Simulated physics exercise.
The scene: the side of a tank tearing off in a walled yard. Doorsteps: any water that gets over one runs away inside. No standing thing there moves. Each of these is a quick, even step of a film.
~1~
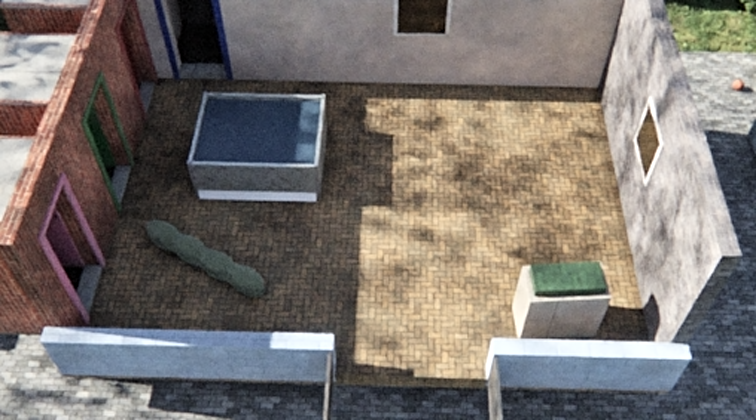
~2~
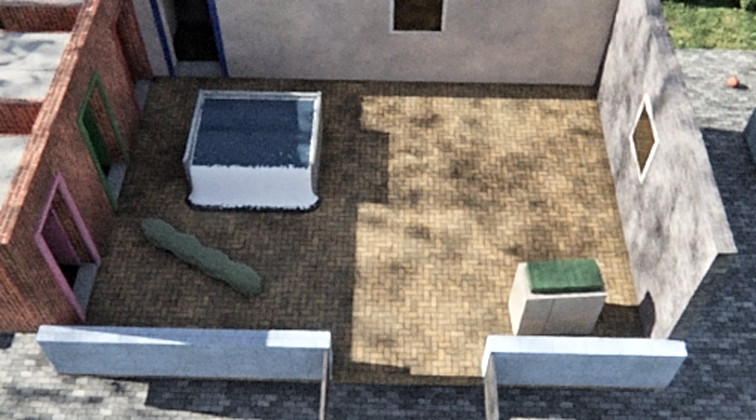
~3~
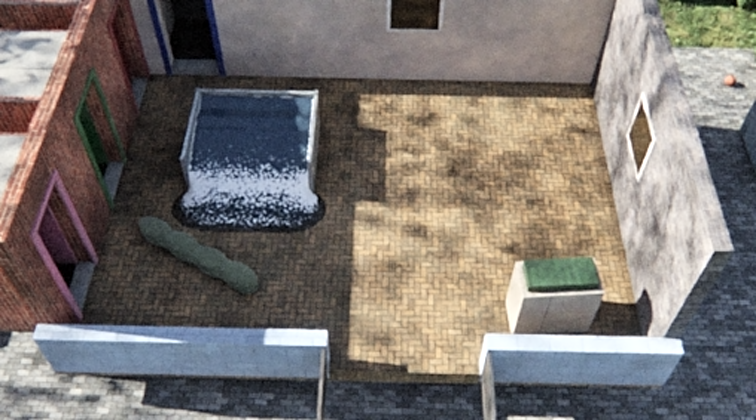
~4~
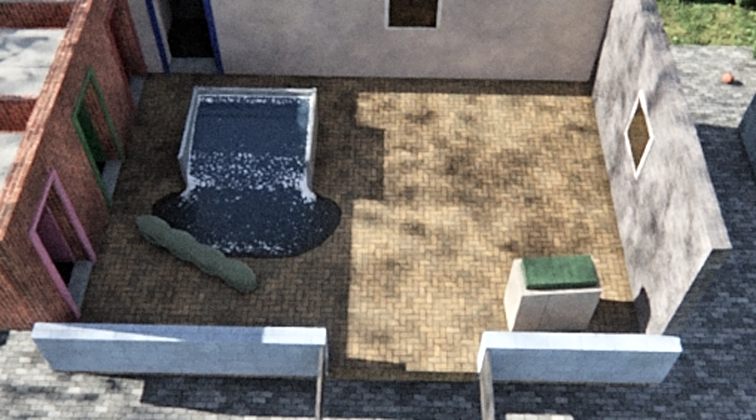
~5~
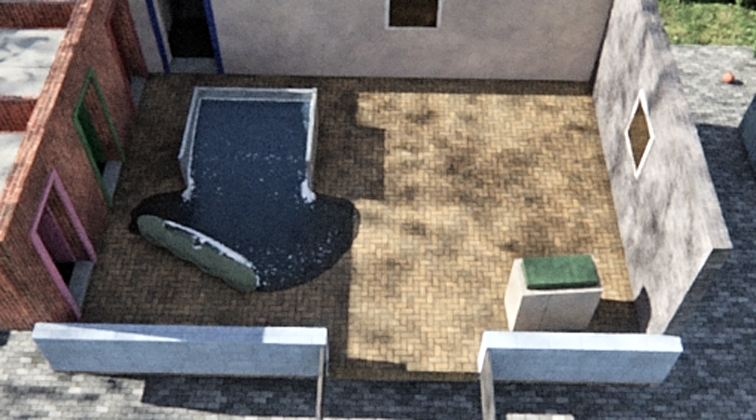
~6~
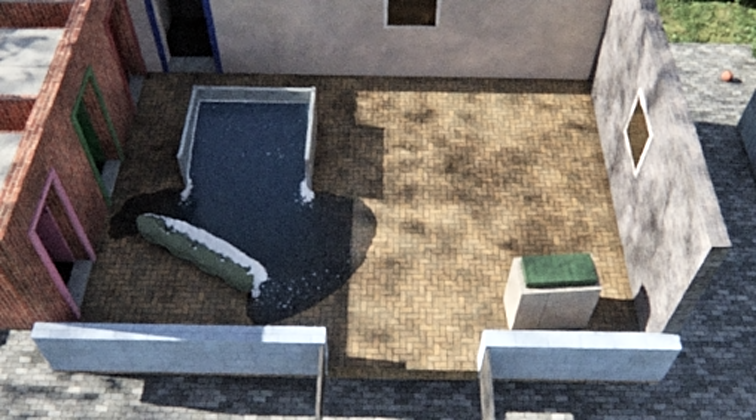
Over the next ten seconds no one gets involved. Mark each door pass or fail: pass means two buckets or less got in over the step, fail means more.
Green door - fail, red door - pass, blue door - pass, pink door - pass.
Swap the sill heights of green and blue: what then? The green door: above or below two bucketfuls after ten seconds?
My guess is that green doesn't reach the mark.
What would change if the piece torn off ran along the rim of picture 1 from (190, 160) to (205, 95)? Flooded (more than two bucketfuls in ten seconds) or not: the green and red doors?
Verdict - green door breaks the limit, red door breaks the limit.
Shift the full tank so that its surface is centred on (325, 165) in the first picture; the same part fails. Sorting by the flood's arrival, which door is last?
That is the door marked blue.
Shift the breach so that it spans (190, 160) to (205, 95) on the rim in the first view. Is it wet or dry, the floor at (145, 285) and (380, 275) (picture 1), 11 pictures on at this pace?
Going through them in order, the first ends up waterlogged and the second left dry.
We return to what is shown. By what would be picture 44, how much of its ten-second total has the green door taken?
Close to 100 percent.
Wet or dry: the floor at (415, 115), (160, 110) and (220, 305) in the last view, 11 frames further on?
Result, in the order given: Not wetted / not wetted / wetted.
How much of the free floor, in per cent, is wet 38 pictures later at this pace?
Around 65 percent.
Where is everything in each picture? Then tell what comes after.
In the first frame, the water tank at (259, 132) is whole and still.
In the second frame, water pours out at (253, 182) and has run to (190, 197).
In the third frame, water pours out at (250, 182) and has run to (177, 209).
In the fourth frame, the front is at (160, 227), out from the gap at (249, 182).
In the fifth frame, water pours out at (249, 182) and has run to (306, 277).
In the sixth frame, the front is at (266, 319), out from the gap at (248, 181).
A moment on, water covers 25 % of the floor; the green door not reached, the red door not reached, the blue door not reached, the pink door not reached.
Next, water covers 30 % of the floor; the green door under two buckets in, the red door not reached, the blue door not reached, the pink door wet at the sill, nothing in.
Then, water covers 50 % of the floor; the green door over two buckets in, the red door wet at the sill, nothing in, the blue door wet at the sill, nothing in, the pink door wet at the sill, nothing in.
Later, water covers 65 % of the floor; the green door over two buckets in, the red door under two buckets in, the blue door wet at the sill, nothing in, the pink door wet at the sill, nothing in.
In the end, water covers 85 % of the floor; the green door over two buckets in, the red door under two buckets in, the blue door wet at the sill, nothing in, the pink door wet at the sill, nothing in.
